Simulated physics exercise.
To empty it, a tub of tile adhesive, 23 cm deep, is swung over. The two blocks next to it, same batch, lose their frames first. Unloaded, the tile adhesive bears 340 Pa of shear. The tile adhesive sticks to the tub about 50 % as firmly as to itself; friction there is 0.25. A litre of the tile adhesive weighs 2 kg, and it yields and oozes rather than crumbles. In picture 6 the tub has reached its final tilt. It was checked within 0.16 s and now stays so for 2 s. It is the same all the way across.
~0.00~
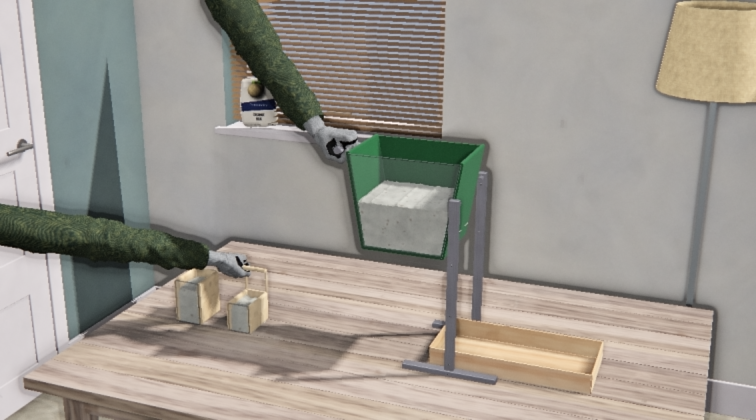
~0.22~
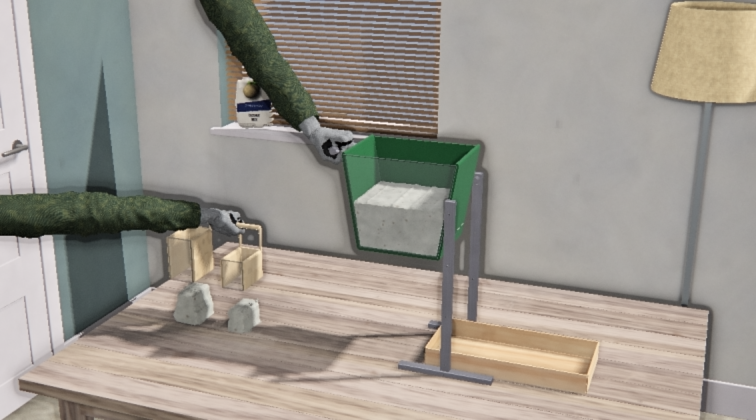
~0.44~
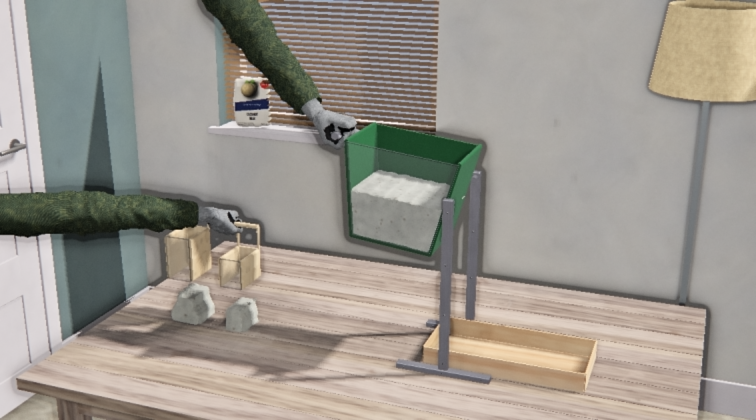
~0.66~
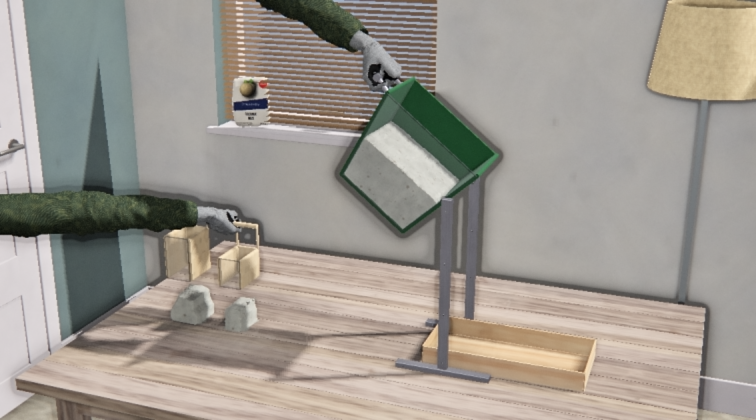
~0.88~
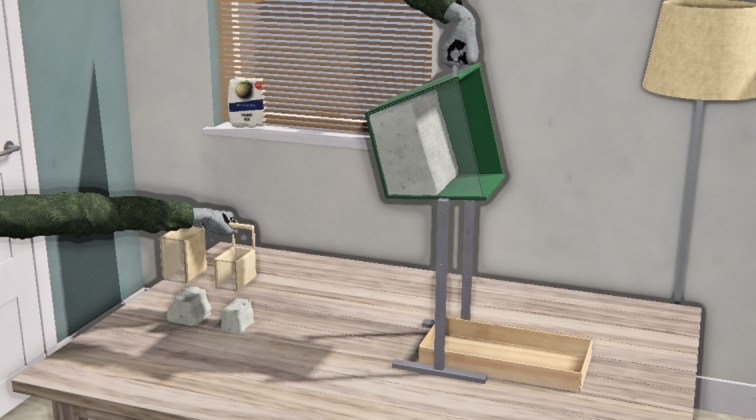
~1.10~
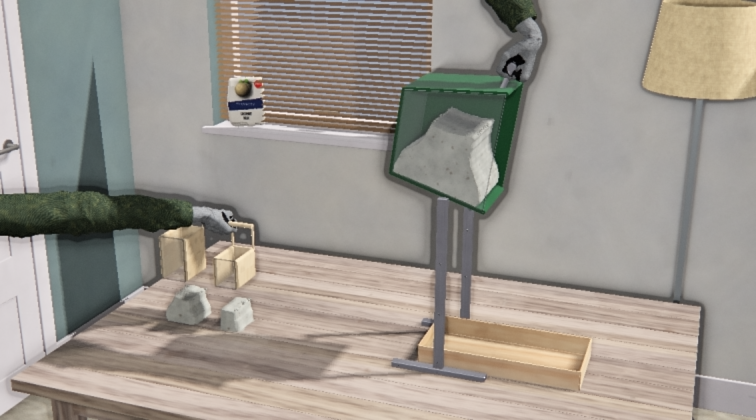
The clip opens with one gloved hand on a green tub of grey tile adhesive, mounted above a wooden tray, while another lifts wooden moulds off two small blocks. The left block sags slightly, then the upper hand swings the tub over to the right, and the adhesive inside shifts into a lopsided mound.
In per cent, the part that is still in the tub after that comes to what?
About 0 %.
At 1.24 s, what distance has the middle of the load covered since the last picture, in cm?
Roughly 9 cm.
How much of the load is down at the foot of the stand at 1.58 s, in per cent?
About 55 %.
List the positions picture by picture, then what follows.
Handle-side rim at (350, 153), tilt 0 degrees; top of the tile adhesive at (441, 211); blocks stand 10 cm, 6.5 cm (left to right), in the first frame.
Handle-side rim at (345, 154), tilt 0 degrees; top of the tile adhesive at (437, 211); blocks stand 8.6 cm, 6.5 cm (left to right), in the second frame.
Handle-side rim at (348, 141), tilt 7 degrees; top of the tile adhesive at (356, 191); blocks stand 8.1 cm, 6.4 cm (left to right), in the third frame.
Handle-side rim at (389, 94), tilt 39 degrees; top of the tile adhesive at (368, 140); blocks stand 7.9 cm, 6.4 cm (left to right), in the fourth frame.
Handle-side rim at (458, 81), tilt 75 degrees; top of the tile adhesive at (412, 105); blocks stand 7.8 cm, 6.4 cm (left to right), in the fifth frame.
Handle-side rim at (506, 97), tilt 98 degrees; top of the tile adhesive at (430, 125); blocks stand 7.8 cm, 6.4 cm (left to right), in the sixth frame.
After 1.24 s, the tub is at 98 degrees and holds 67 %.
After 1.41 s, the tub is at 98 degrees and holds 37 %.
After 1.58 s, the tub is at 98 degrees and holds 23 %.
After 1.75 s, the tub is at 98 degrees and holds 6 %.
After 3.10 s, at the end, the tub is at 98 degrees and holds 0 %.
